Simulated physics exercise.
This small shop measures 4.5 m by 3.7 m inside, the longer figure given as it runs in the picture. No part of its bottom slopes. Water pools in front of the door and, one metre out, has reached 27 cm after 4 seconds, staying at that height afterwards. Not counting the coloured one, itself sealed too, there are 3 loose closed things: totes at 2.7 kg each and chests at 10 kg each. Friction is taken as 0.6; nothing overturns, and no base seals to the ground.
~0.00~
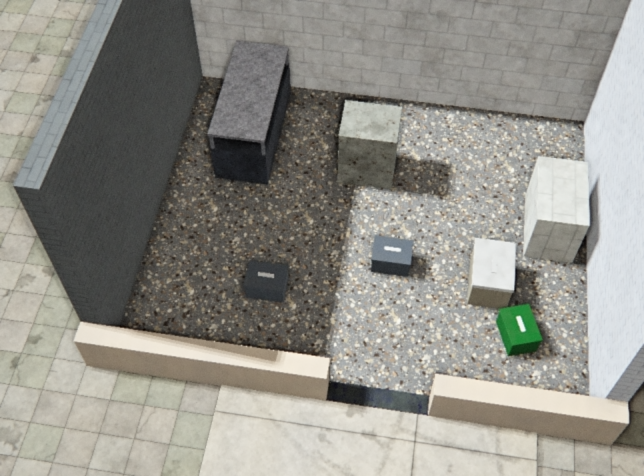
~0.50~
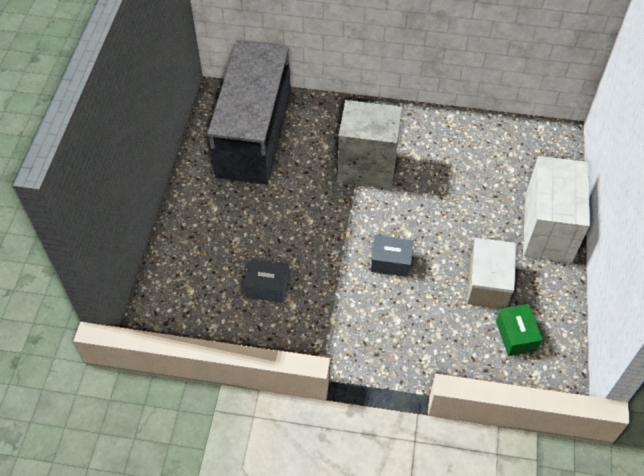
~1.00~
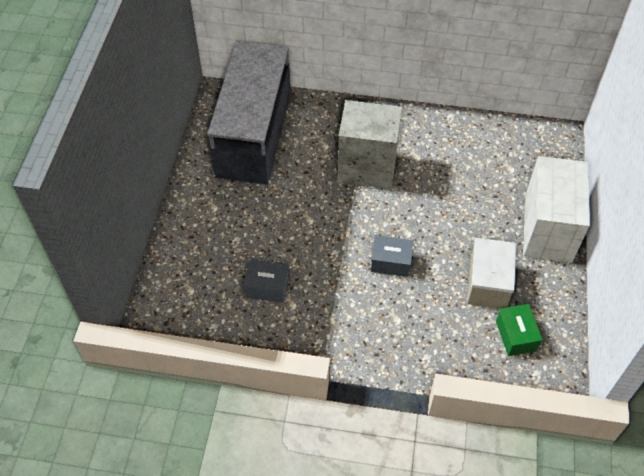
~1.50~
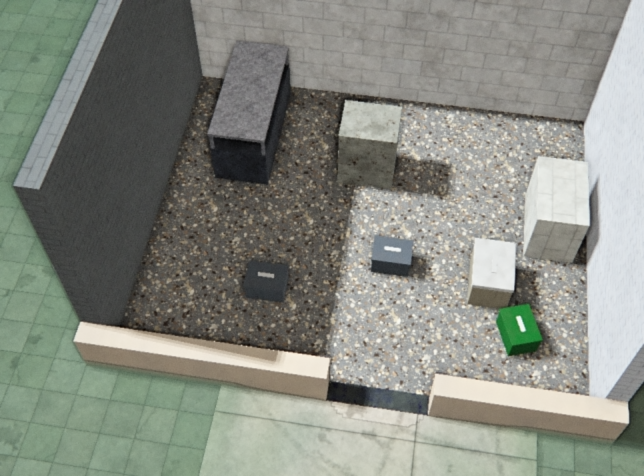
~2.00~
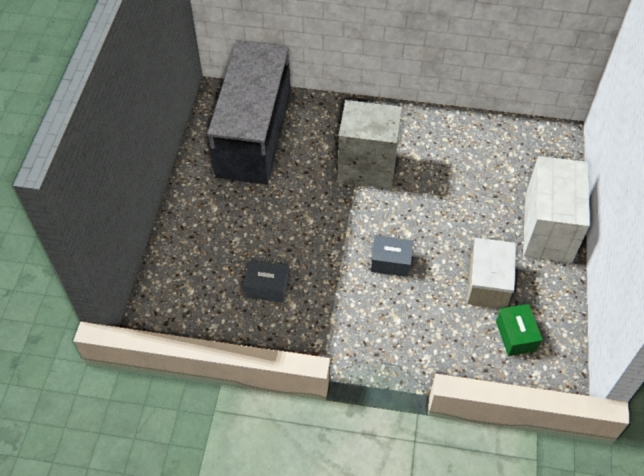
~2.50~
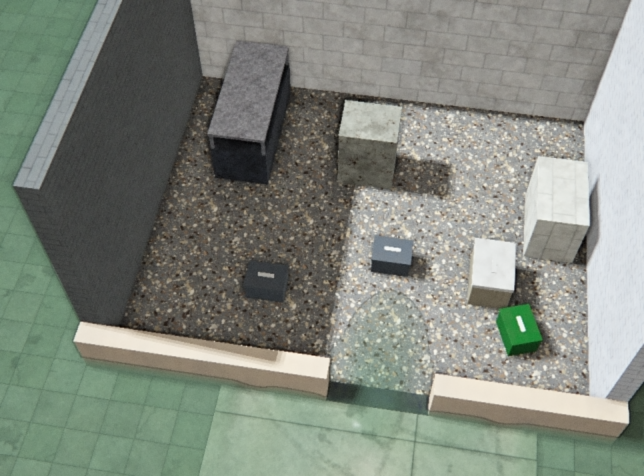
Small walled shop with boxes on a speckled floor, greenish water spreading over the paving outside, then seeping through the doorway.
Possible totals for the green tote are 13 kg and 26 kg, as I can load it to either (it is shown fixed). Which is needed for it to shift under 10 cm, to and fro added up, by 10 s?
The smaller ballast works.
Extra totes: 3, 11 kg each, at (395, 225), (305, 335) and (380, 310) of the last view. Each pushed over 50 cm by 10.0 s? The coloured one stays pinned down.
Listed in turn, they go beneath the bar, beneath the bar, over the bar.
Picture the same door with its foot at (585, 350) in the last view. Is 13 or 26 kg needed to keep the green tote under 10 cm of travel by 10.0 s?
Lab note: Both masses insufficient.
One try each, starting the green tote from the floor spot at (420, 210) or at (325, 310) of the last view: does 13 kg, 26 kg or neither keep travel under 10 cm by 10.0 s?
Trial 1 - only the upper mass works; trial 2 - only the upper mass works.
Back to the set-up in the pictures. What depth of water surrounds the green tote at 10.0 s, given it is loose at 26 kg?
Close to 5 cm deep.
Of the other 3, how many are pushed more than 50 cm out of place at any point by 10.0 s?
Counting them up, I find 3.
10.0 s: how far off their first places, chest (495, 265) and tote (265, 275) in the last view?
Net displacement, in order: 80 cm; 80 cm.
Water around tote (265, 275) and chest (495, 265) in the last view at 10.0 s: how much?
First about 4 cm, second about 11 cm.
After 3.5 s the green tote would be 0 cm from its start with 13 kg and 0 cm from its start with 26 kg; 1 cm of water round it then.
After 4.5 s the green tote would be 0 cm from its start with 13 kg and 0 cm from its start with 26 kg; 3 cm of water round it then.
After 7.0 s the green tote would be 0 cm from its start with 13 kg and 0 cm from its start with 26 kg; 3 cm of water round it then.
After 10.0 s the green tote would be 0 cm from its start with 13 kg and 0 cm from its start with 26 kg; 5 cm of water round it then.
